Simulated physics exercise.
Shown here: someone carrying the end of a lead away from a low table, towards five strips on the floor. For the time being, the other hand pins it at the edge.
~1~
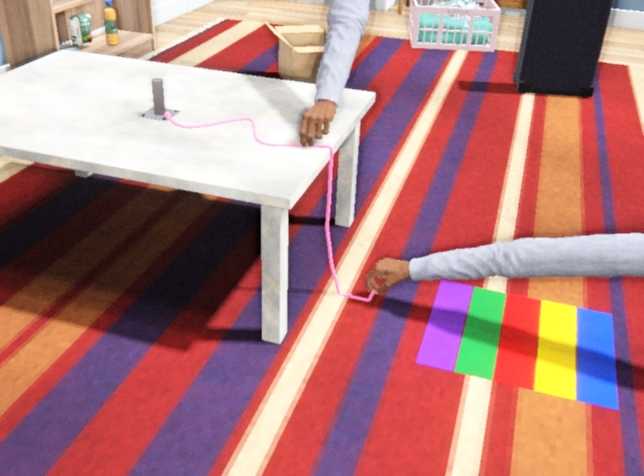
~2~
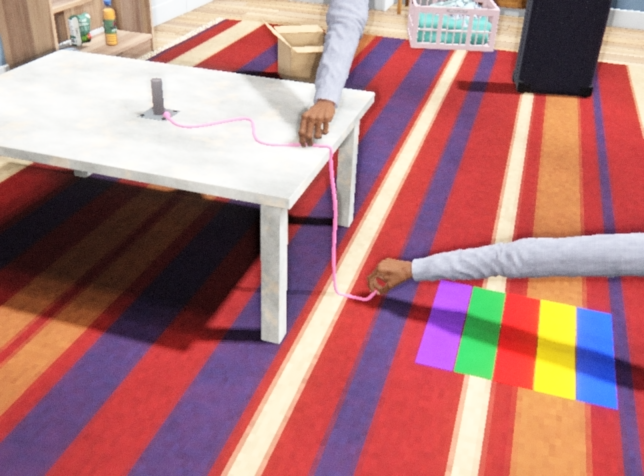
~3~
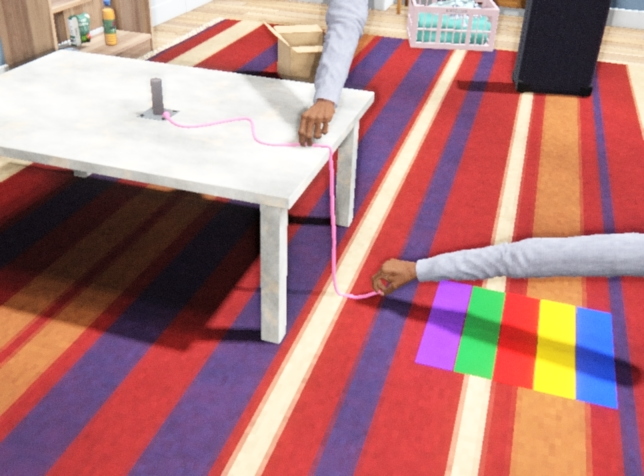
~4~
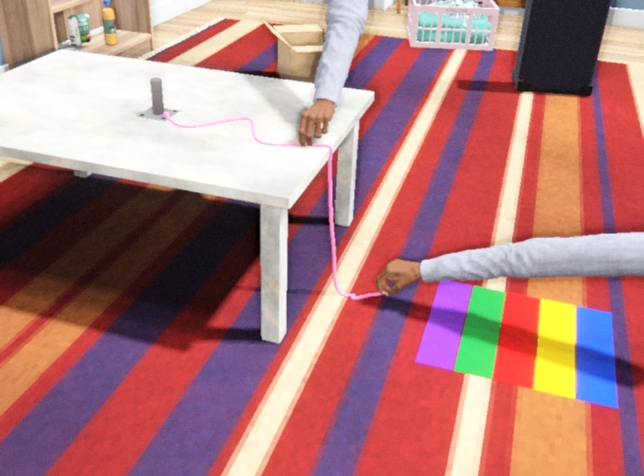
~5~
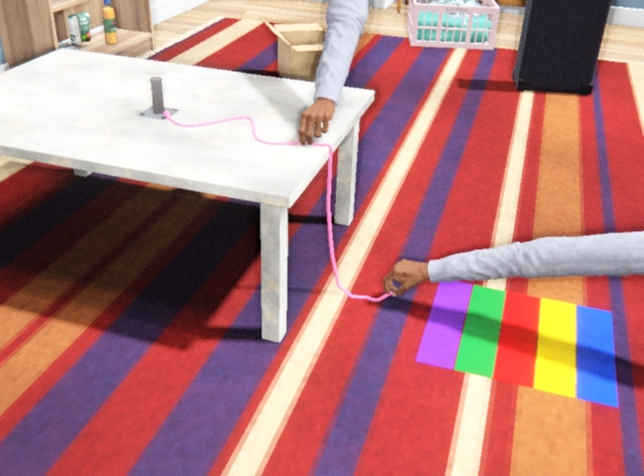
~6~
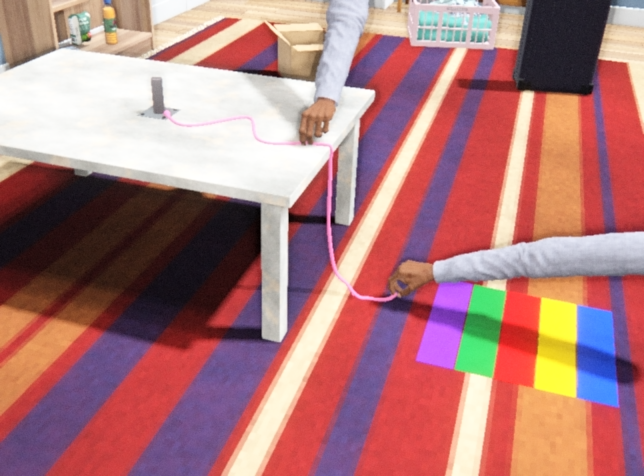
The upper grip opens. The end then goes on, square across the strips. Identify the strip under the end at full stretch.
Strip: Yellow.
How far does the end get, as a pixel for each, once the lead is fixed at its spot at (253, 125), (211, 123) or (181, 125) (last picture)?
Results: (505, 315); (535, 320); (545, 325).
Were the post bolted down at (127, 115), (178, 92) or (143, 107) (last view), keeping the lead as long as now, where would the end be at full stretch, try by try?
First try about (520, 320), second about (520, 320), third about (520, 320).
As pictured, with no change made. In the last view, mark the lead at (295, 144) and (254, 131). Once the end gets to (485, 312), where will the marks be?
Point one: (337, 170); point two: (299, 137).
A little later, end near (485, 312); over green.
Next, end near (530, 321); over red.
When it is tight, end near (555, 326); over yellow. Over yellow.
